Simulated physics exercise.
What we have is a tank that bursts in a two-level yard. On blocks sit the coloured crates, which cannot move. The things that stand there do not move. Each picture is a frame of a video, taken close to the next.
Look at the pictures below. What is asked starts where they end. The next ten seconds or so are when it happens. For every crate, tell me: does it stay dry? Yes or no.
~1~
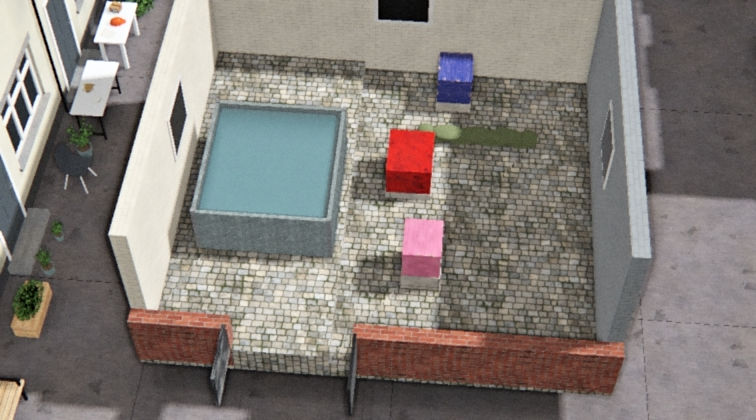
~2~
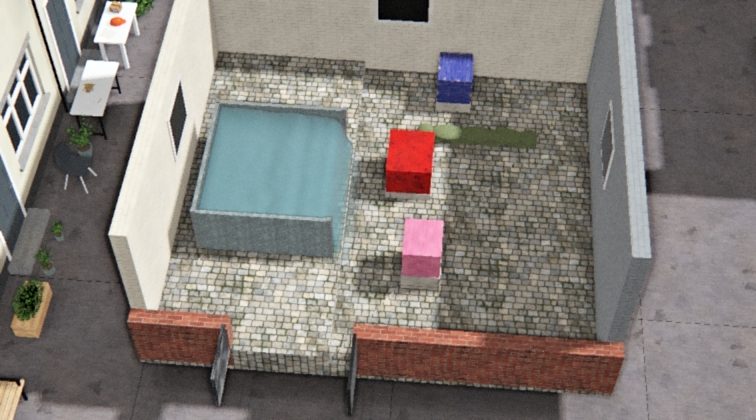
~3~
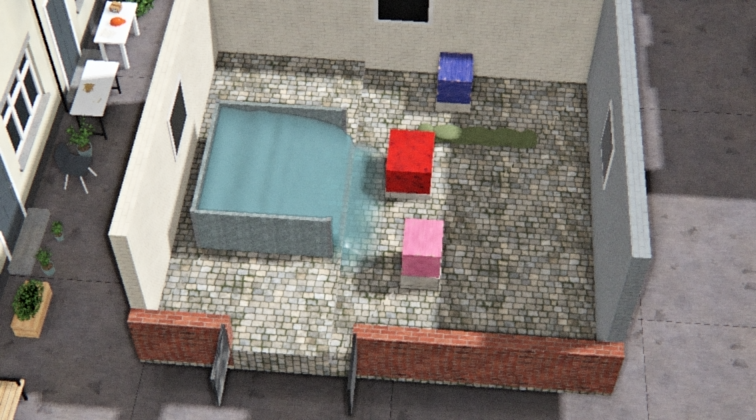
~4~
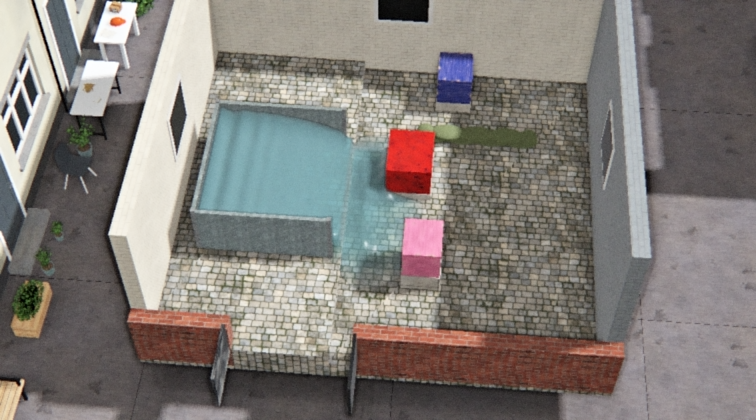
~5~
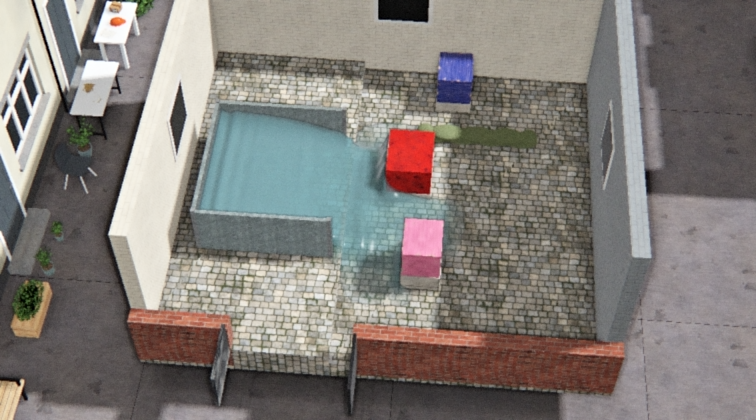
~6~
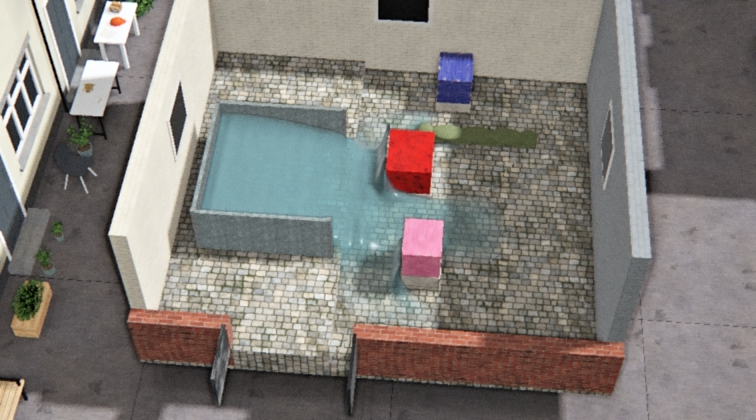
Here is how it goes: The red crate, no, it gets wet; the blue crate, no, it gets wet; the pink crate, no, it gets wet.
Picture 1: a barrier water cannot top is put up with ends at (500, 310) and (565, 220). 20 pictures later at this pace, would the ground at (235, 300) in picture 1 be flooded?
There: No water.
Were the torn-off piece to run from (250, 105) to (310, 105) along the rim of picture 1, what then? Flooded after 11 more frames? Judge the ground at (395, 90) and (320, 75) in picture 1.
First spot inundated, second spot inundated.
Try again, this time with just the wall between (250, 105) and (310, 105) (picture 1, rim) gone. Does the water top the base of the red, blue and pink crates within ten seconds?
Here's how it goes: The red crate is swamped, the blue crate is swamped, and the pink crate is left untouched.
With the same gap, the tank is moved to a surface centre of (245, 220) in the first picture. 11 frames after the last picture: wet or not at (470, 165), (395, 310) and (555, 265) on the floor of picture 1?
As listed: Wet, wet, flooded.
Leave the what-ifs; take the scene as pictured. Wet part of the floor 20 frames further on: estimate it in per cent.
Around 65 percent.
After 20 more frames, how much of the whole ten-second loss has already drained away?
Roughly 40 percent of it.
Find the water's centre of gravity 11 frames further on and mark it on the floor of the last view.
The centre of mass sits at about (401, 213).
A moment on, water covers 40 % of the floor; the red crate water round its plinth, the blue crate water round its plinth, the pink crate water round its plinth.
Next, water covers 60 % of the floor; the red crate water round its plinth, the blue crate water round its plinth, the pink crate water round its plinth.
Then, water covers 65 % of the floor; the red crate water round its plinth, the blue crate water round its plinth, the pink crate water round its plinth.
Later, water covers 70 % of the floor; the red crate water round its plinth, the blue crate water round its plinth, the pink crate water round its plinth.
In the end, water covers 70 % of the floor; the red crate was topped, the blue crate was topped, the pink crate was topped.
